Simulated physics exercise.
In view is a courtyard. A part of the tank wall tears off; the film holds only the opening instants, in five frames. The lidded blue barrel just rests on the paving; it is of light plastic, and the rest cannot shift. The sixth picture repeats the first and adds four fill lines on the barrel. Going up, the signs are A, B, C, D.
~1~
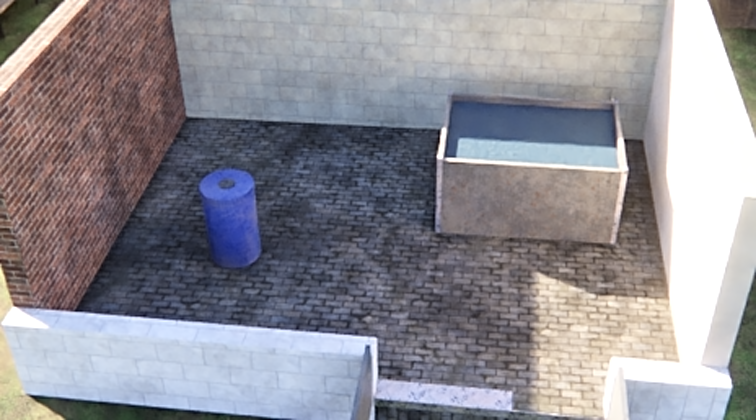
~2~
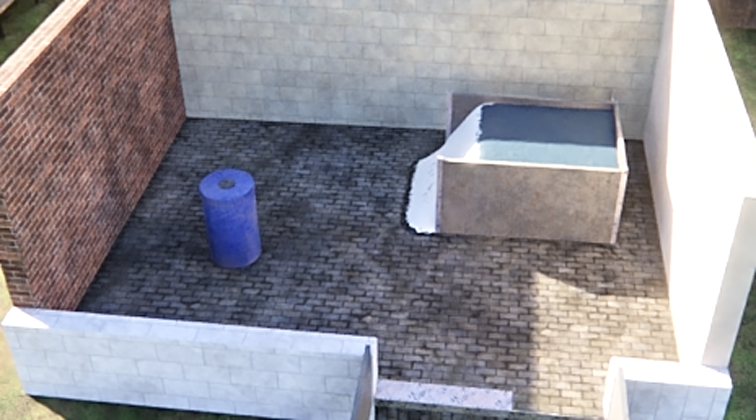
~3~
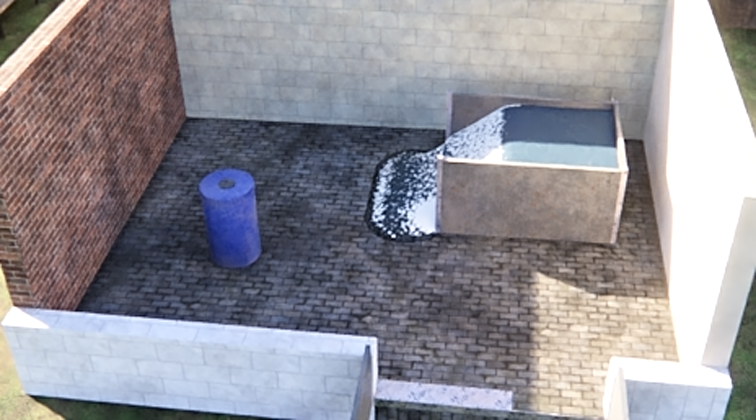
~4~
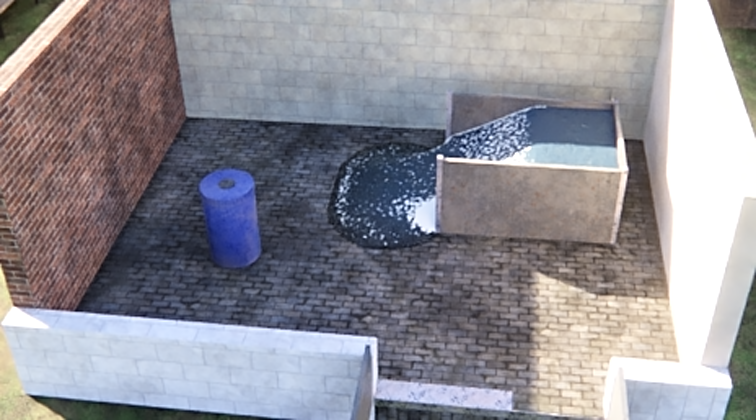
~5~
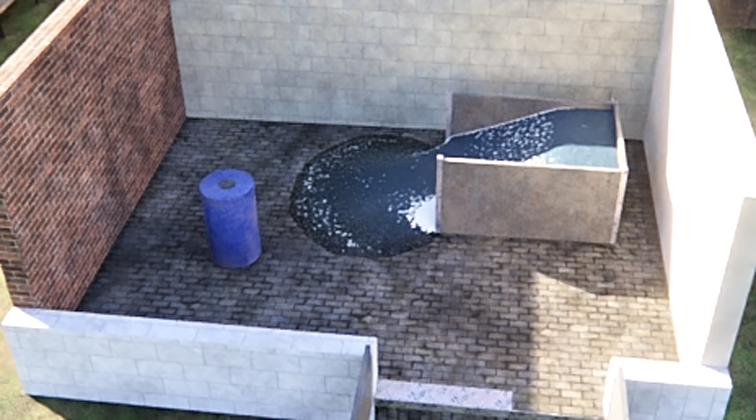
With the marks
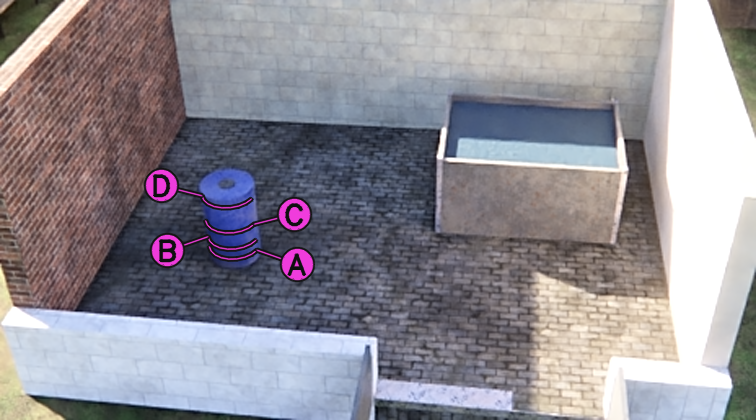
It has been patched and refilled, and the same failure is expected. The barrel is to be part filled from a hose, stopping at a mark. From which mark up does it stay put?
Choose C.
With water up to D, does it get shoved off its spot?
No, not at all.
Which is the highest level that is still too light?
The answer is B.
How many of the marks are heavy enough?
Two of them.
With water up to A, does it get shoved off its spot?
Yes.
On the marked copy, A at (228, 259); B at (227, 249); C at (225, 232); D at (221, 207); from the bottom up A, B, C, D.
With A, it is pushed about 4 times its own width away.
With B, it is pushed about its own width away.
With C, it does not move.
With D, it does not move.
